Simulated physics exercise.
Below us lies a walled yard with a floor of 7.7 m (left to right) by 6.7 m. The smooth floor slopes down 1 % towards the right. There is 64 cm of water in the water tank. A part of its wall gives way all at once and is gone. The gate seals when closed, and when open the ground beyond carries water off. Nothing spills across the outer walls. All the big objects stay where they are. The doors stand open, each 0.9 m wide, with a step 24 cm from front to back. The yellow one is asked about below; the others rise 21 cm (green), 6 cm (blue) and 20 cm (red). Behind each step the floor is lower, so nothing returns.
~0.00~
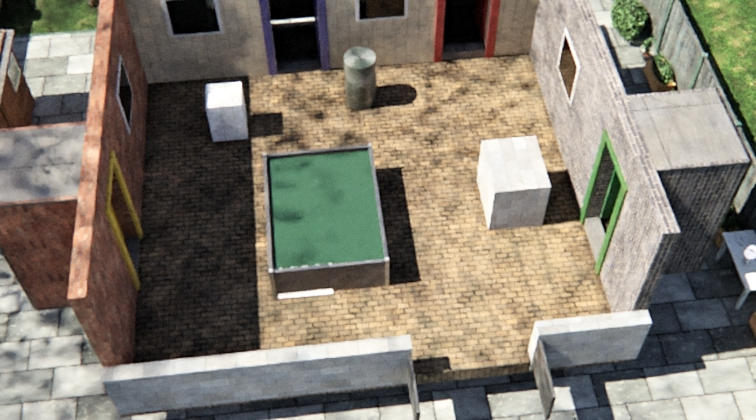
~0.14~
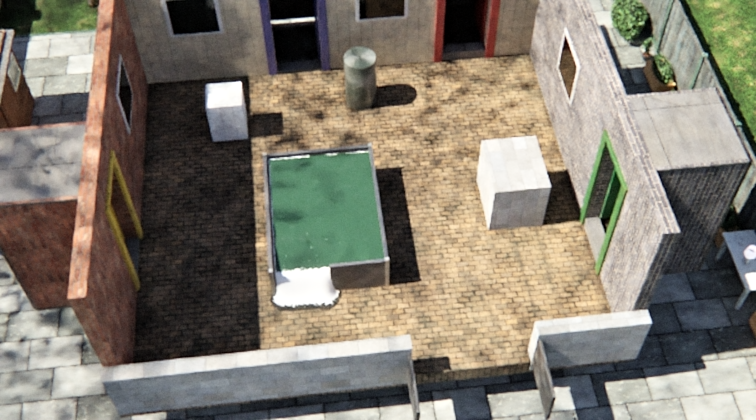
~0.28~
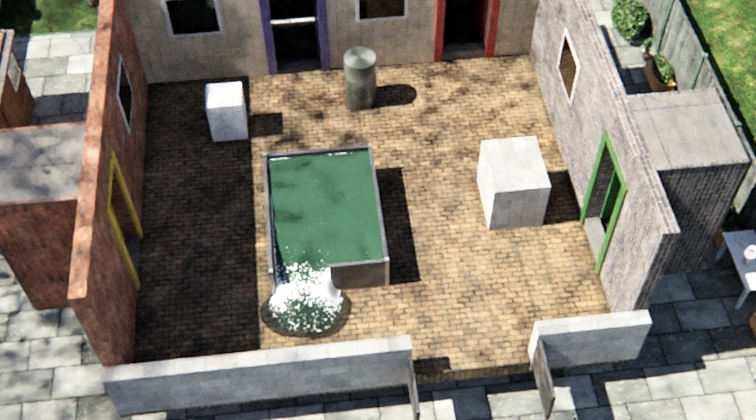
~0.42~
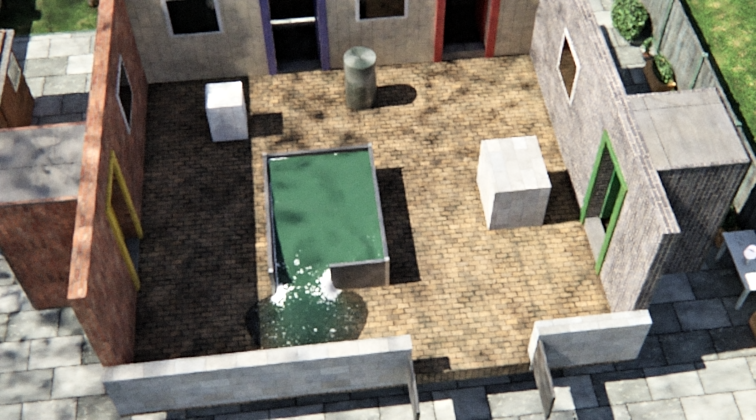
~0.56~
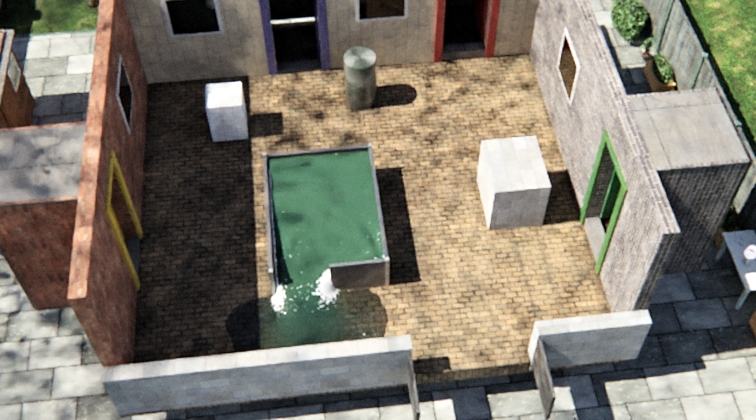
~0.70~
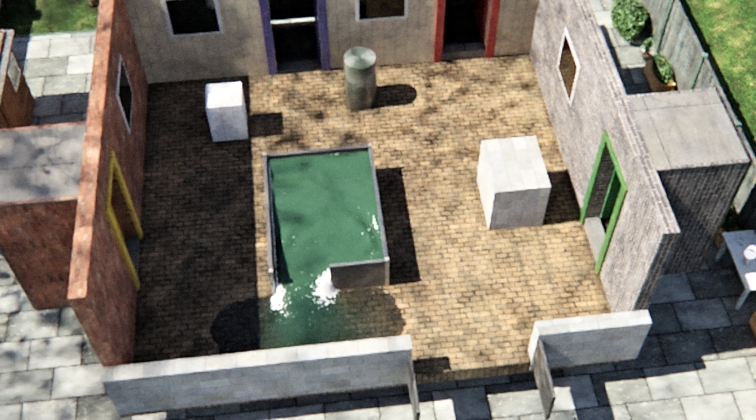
Green water pouring from a broken corner of a rectangular tank, foaming white and spreading across the brick floor of a walled yard.
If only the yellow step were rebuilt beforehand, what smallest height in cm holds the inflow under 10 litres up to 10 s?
At least 5 cm or so.
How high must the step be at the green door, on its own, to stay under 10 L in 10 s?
Roughly 10.0 cm at green.
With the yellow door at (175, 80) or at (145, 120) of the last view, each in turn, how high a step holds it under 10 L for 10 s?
About 9.0 and 5.5 cm.
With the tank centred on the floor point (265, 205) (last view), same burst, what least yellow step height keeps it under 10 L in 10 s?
Then roughly 5.5 cm.
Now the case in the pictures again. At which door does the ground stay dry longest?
The red one.
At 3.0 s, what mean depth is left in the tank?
About 35 cm.
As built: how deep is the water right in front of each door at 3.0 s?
In cm: Green 1, yellow 7, blue 0, red 0.
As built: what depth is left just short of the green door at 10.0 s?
Roughly 7.5 cm deep.
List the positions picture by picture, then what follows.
The first picture shows the water tank at (323, 208) is whole and still, 64 cm deep; the yellow door at (125, 225) is dry.
In the second picture, water pours out at (303, 283) and has run 0.3 m, to (285, 308); about 9 cm deep outside, 64 cm at the back.
In the third picture, the gap is at (303, 284), the front 0.8 m out at (313, 334); the back of the water tank holds 64 cm.
In the fourth picture, water pours out at (303, 285) and has run 1.3 m, to a hidden place; about 7 cm deep outside, 64 cm at the back.
In the fifth picture, the gap is at (303, 285), the front 1.5 m out at a hidden place; the back of the water tank holds 64 cm.
In the sixth picture, the gap is at (303, 285), the front 1.7 m out at a hidden place; the back of the water tank holds 64 cm; the yellow door at (125, 225), 2.9 m from the gap, is still 2.1 m from the nearest water.
After 1.4 s water covers 10 % of the floor, deepest (42 cm) near (307, 361); it has not reached the yellow door.
After 3.0 s water covers 35 % of the floor, deepest (32 cm) near (145, 388); 7 cm at the yellow door, 0 litres in over its 7 cm step.
After 10.0 s water covers 90 % of the floor, deepest (10 cm) near (297, 372); 4 cm at the yellow door, 2 litres in over its 7 cm step.
At the yellow door as built, the water arrived by 2.3 s and peaked near 8 cm at 3.6 s.
Run again over the same 10 s with other heights there, 14 litres in over 4.5 cm, 5 litres over 6 cm. The limit of 10 litres is kept from about 5 cm up.
